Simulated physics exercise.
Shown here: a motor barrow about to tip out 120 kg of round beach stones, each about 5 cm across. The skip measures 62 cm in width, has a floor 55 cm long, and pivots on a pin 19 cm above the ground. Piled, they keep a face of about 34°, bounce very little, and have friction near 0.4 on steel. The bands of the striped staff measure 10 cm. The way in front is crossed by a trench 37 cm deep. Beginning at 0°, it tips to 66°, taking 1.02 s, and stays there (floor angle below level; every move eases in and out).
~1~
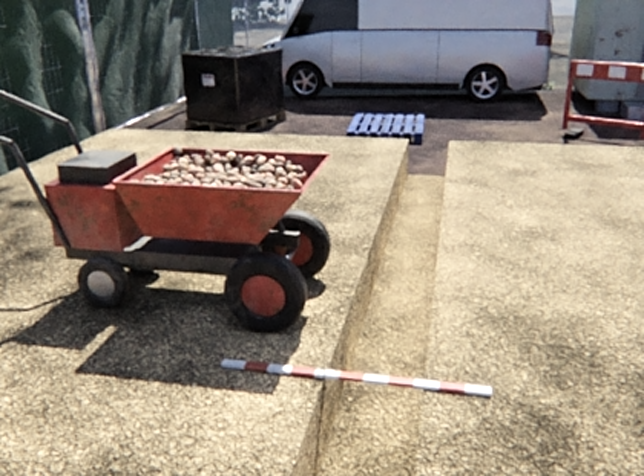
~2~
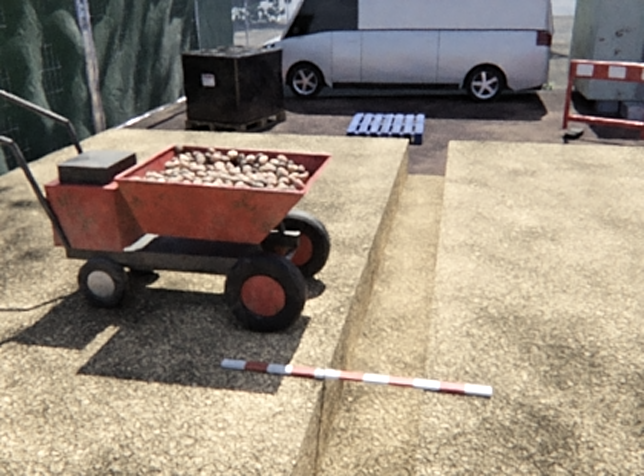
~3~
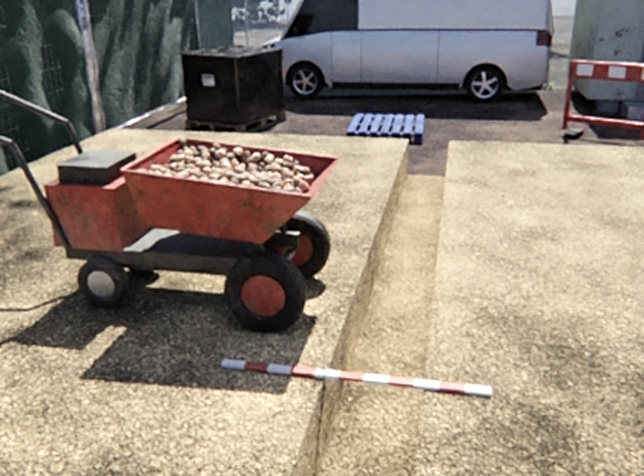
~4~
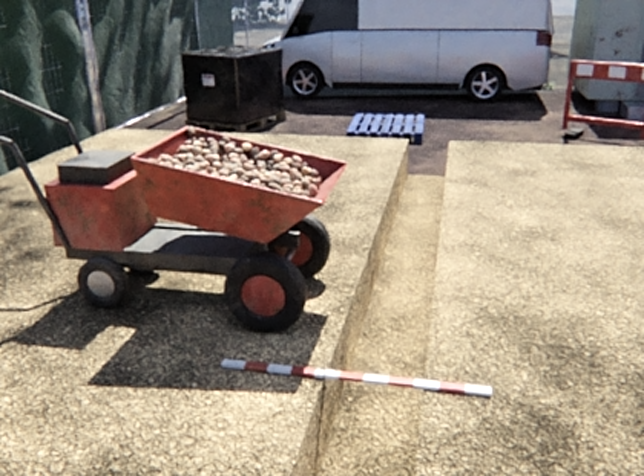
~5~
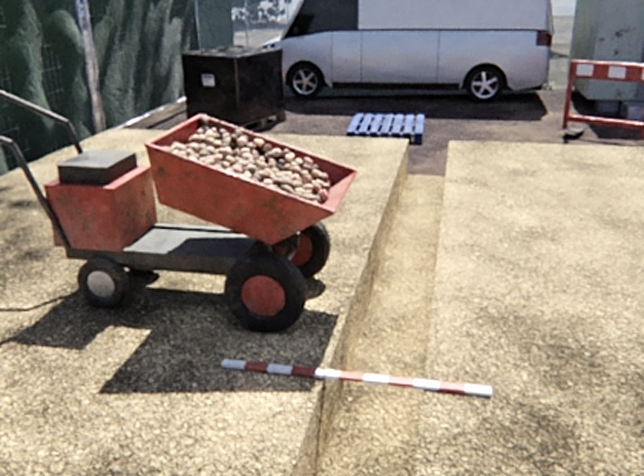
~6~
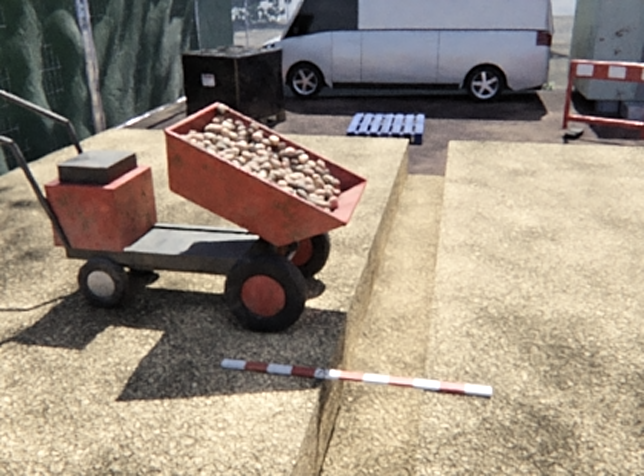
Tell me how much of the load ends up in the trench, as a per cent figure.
Some 52 per cent ends up in the trench.
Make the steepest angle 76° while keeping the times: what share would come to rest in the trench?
Roughly 55%.
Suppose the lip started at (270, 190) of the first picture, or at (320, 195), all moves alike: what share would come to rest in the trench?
It comes to about 85 and 35 in a hundred.
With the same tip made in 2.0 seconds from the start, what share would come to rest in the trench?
Near 65 per cent.
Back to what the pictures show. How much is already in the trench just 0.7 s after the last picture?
Something like 20 in a hundred.
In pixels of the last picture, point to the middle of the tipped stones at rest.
Near (424, 356).
Then, 0.3 s after the last picture the floor is at 55°, 100 % in the skip; the foremost stones are at (372, 247).
Then, 0.7 s after the last picture the floor is at 66°, 62 % in the skip, 18 % in the trench, 20 % past the trench; the foremost stones are at (478, 314).
Then, 1.0 s after the last picture the floor is at 66°, 22 % in the skip, 30 % in the trench, 48 % past the trench; the foremost stones are at (610, 338).
Then, 3.0 s after the last picture the floor is at 66°, 0 % in the skip, 52 % in the trench, 48 % past the trench; the foremost stones are past the picture's edge.
